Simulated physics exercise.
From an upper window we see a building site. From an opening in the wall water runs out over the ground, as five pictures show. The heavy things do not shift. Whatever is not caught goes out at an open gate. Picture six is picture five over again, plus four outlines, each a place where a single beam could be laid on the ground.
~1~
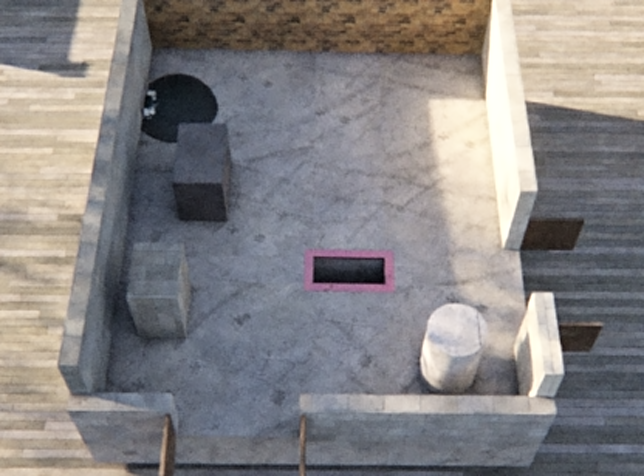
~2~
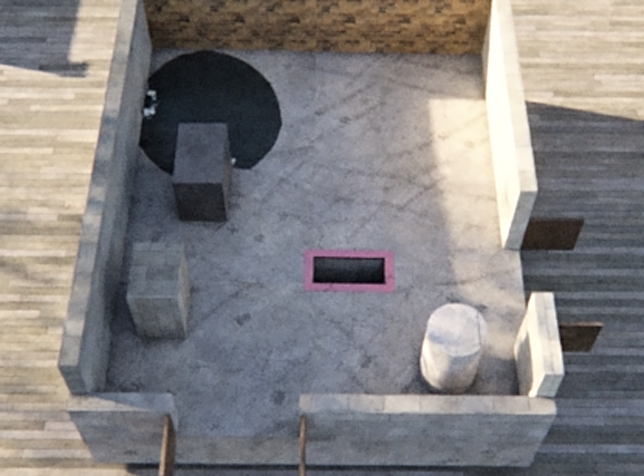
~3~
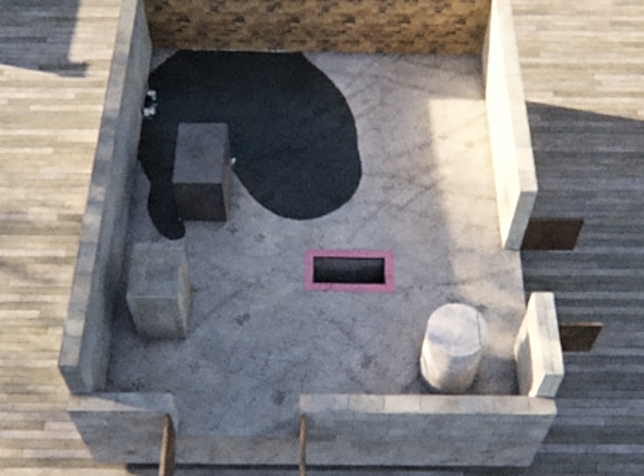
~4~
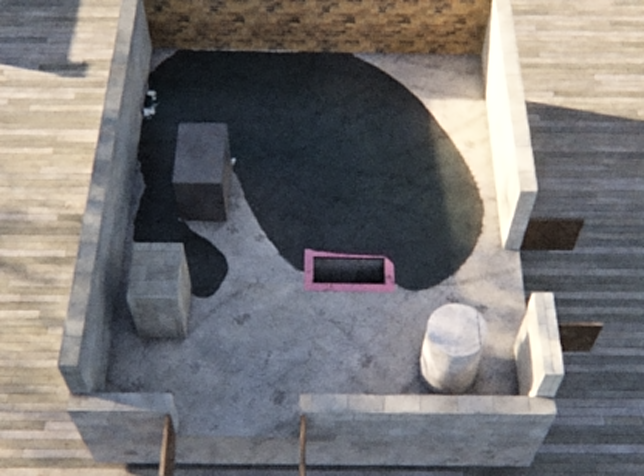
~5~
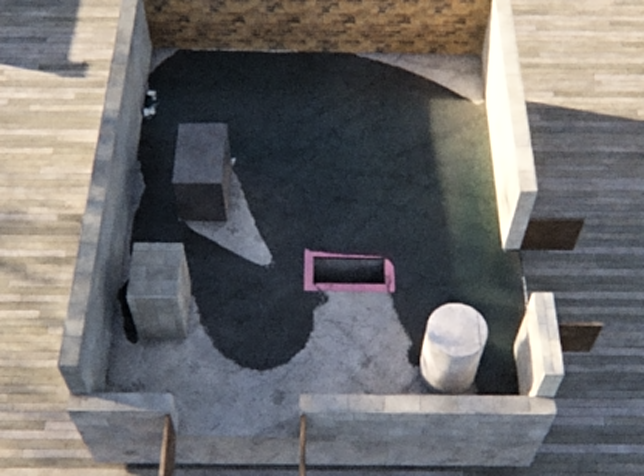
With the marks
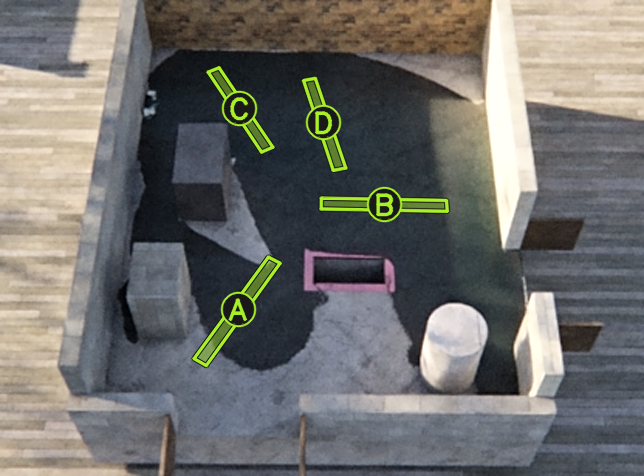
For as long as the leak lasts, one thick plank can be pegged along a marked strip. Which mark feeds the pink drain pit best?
Take D.
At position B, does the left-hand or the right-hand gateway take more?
More leaves on the right.
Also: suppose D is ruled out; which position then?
It is C.
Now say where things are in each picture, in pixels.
Outfall at (143, 100); pink drain pit at (349, 271); open gate at (508, 296); open gate at (240, 420); water covers 4 % of the ground and shows as far out as (209, 100); pink drain pit still dry.
Water covers 12 % of the ground and shows as far out as (275, 121); pink drain pit still dry.
Water covers 26 % of the ground and shows as far out as (358, 165); pink drain pit still dry.
Water covers 48 % of the ground and shows as far out as (462, 252); pink drain pit taking water.
Water covers 65 % of the ground and shows as far out as (516, 372); pink drain pit taking water.
On the marked copy, A from (200, 362) to (274, 260); B from (321, 203) to (446, 205); C from (213, 69) to (267, 149); D from (309, 79) to (339, 169).
For position A, about 19 % of the stream runs into the pink drain pit, about 80 % out by the gates.
For position B, about 19 % of the stream runs into the pink drain pit, about 80 % out by the gates.
For position C, about 33 % of the stream runs into the pink drain pit, about 67 % out by the gates.
For position D, about 46 % of the stream runs into the pink drain pit, about 53 % out by the gates.
